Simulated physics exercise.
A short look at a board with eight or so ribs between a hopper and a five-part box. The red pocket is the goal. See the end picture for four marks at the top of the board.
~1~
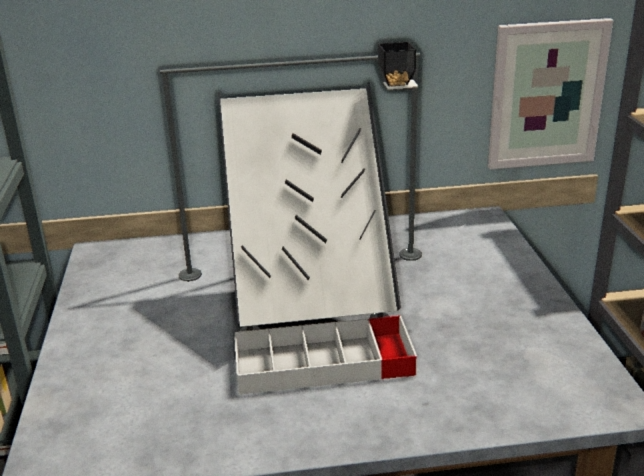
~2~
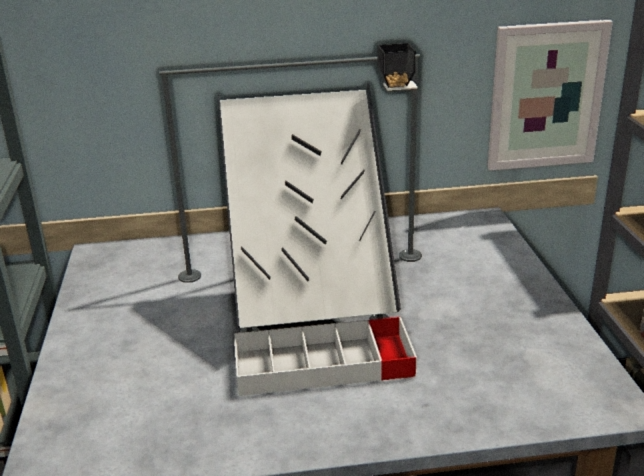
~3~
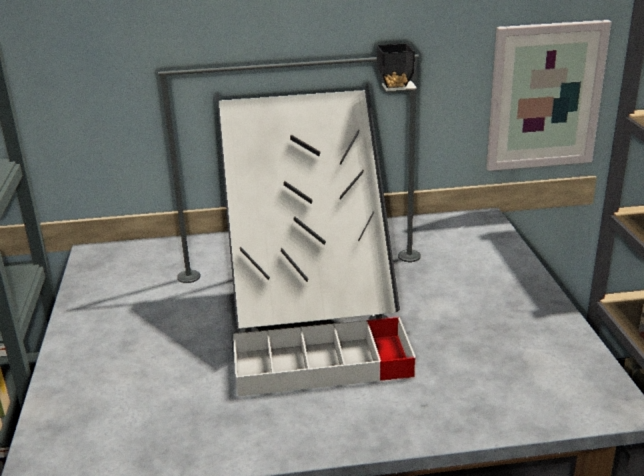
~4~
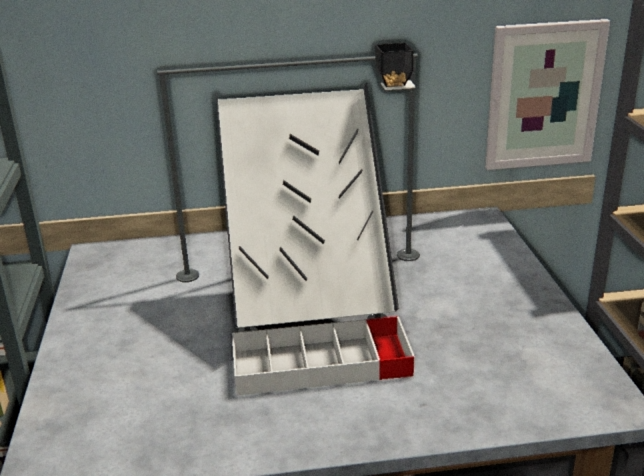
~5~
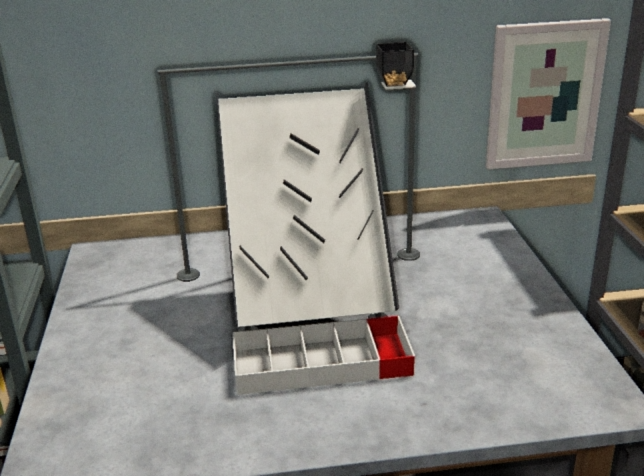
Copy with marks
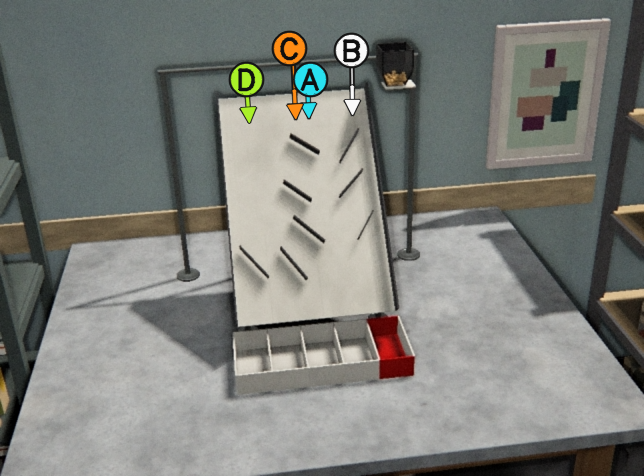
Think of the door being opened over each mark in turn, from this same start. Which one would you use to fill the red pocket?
Mark B does it best.
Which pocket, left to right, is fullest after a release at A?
It is the fourth one.
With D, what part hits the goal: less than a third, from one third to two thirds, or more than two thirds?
It is less than a third.
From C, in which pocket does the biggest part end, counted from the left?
It is the fourth one.
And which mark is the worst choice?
That is mark D.
On the marked copy, mark A meets the board at (308, 112); mark B meets the board at (352, 109); mark C meets the board at (295, 113); mark D meets the board at (248, 117).
With A, about a quarter in the red pocket, most in other pockets.
With B, about two thirds in the red pocket, about a third in other pockets.
With C, about a quarter in the red pocket, most in other pockets.
With D, none in the red pocket, all in other pockets.
